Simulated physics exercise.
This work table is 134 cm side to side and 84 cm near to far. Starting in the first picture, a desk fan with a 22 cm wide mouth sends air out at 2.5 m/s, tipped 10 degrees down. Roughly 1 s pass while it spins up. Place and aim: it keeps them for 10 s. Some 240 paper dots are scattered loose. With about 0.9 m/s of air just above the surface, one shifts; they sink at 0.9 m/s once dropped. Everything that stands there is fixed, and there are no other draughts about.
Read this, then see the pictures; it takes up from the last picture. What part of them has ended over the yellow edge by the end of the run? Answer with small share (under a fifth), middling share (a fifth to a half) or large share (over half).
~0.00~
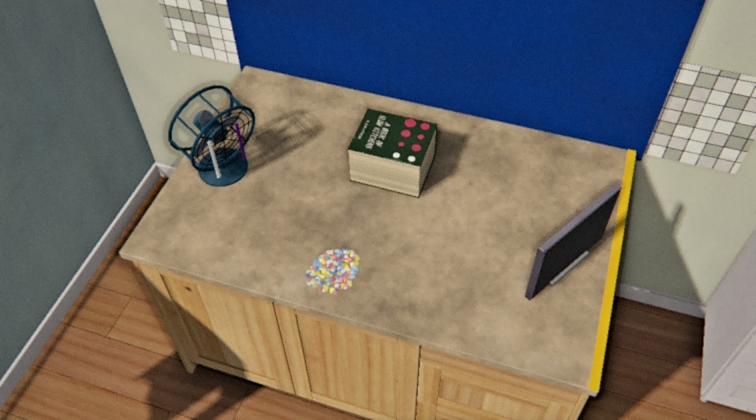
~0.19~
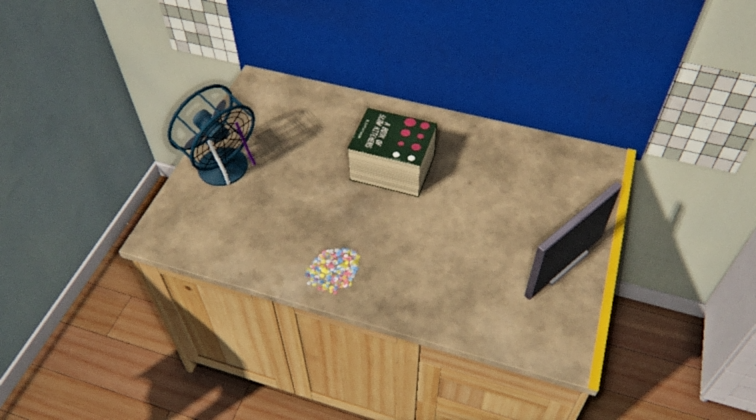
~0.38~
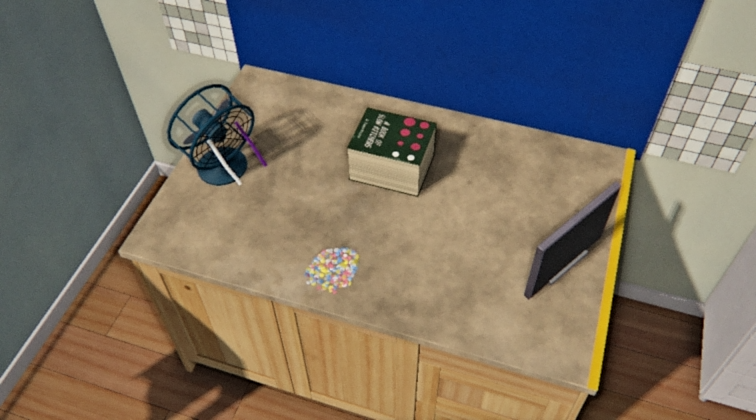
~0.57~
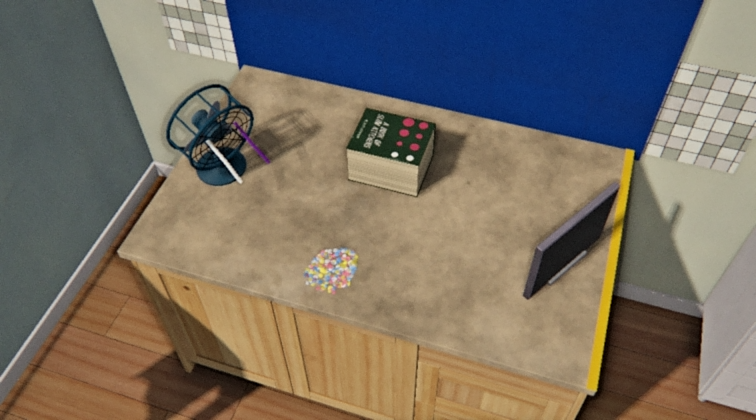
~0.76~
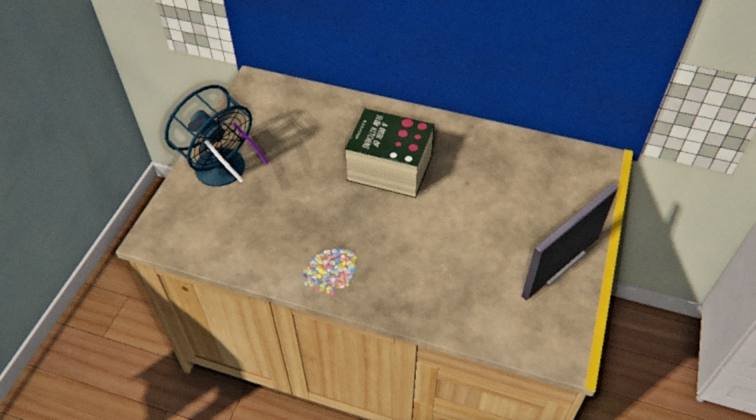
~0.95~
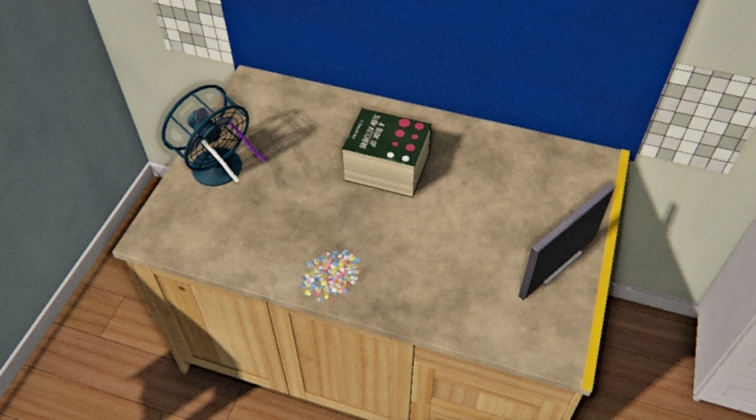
A small share.
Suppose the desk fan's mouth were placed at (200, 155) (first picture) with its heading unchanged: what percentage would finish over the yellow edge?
Estimate: About 30 %.
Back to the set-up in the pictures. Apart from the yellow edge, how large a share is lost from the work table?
I would put it at around 100 per cent.
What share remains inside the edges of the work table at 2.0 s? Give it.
Roughly 0 per cent.
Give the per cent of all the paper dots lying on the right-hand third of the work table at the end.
About 0 percent.
After 2.0 s, 2 % are over the yellow edge; 99 % have settled or left.
After 3.2 s, 2 % are over the yellow edge; 100 % have settled or left.
After 5.5 s, 2 % are over the yellow edge; 100 % have settled or left.
After 10.0 s, at the end, 2 % are over the yellow edge.
